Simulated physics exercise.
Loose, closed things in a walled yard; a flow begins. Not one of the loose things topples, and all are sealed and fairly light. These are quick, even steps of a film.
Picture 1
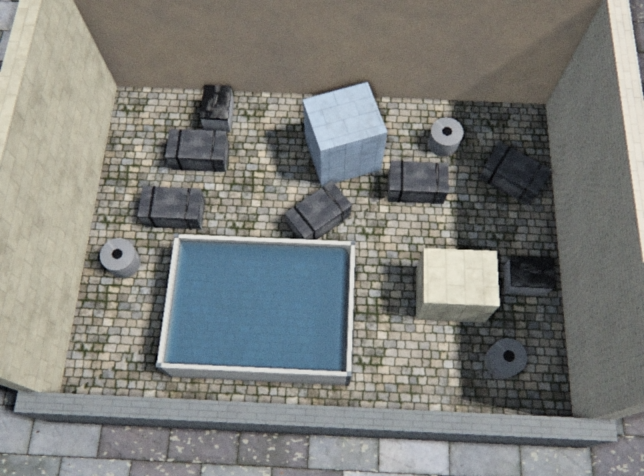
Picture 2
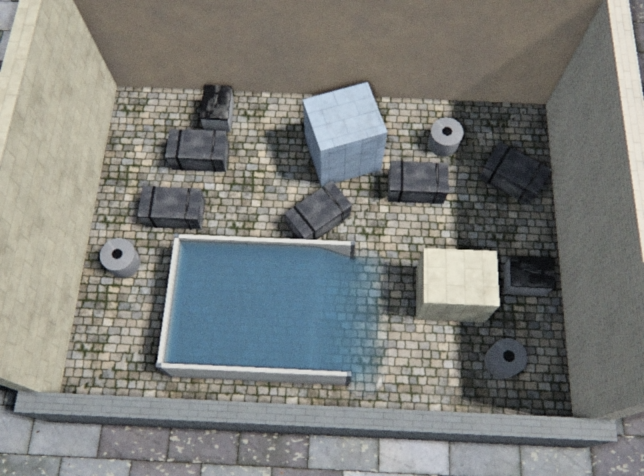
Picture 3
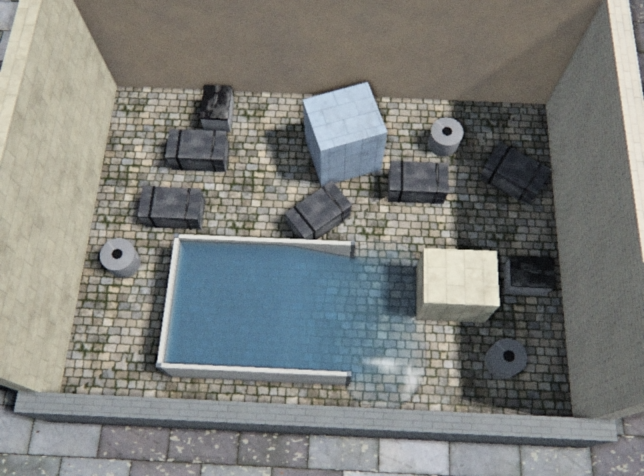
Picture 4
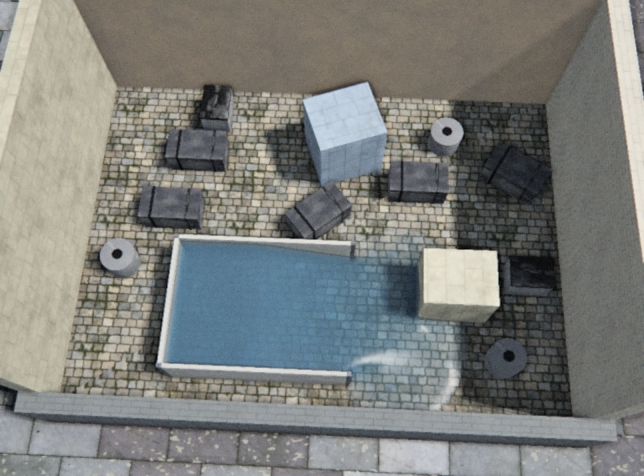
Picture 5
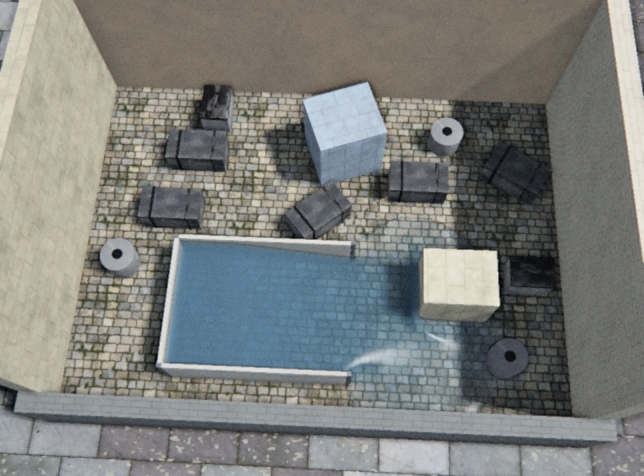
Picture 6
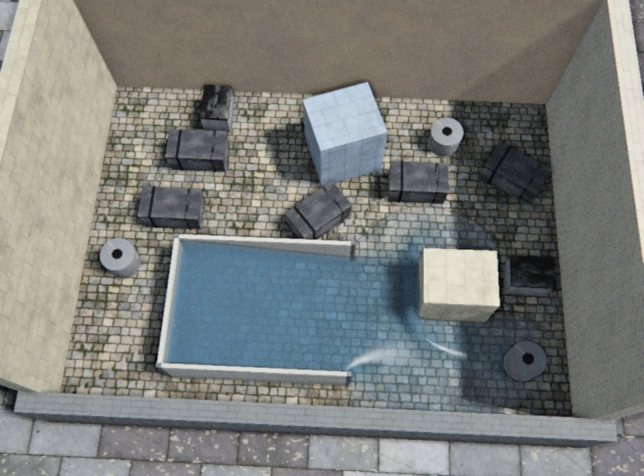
In a walled cobbled yard, water pouring from an open-ended pool, spreading right around a cream block and nudging a round tub slightly.
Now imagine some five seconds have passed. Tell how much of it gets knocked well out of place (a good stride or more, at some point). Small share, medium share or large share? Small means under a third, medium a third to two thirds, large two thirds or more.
A medium share.
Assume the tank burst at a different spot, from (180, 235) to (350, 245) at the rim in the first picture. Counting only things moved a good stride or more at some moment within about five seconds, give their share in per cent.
About 90 per cent.
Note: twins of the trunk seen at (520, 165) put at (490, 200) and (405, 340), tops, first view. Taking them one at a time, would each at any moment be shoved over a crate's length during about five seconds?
Displaced, displaced.
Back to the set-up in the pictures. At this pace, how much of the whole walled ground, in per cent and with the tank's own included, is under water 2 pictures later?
By my count it's near 35 in a hundred.
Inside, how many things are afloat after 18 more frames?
4.
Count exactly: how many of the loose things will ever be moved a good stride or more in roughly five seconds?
Count: 5.
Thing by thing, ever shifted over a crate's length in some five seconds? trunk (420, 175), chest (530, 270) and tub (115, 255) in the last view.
Per object, same order: The full distance / the full distance / less than that.
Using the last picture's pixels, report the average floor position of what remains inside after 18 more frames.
I'd put it at roughly (339, 170).
A moment on, 1 of 10 are well off their spots; 1 afloat.
Next, 4 of 10 are well off their spots; 4 afloat.
Later, 5 of 10 are well off their spots; 4 afloat.
In the end, 5 of 10 are well off their spots, and 5 have been at some point; 5 afloat.
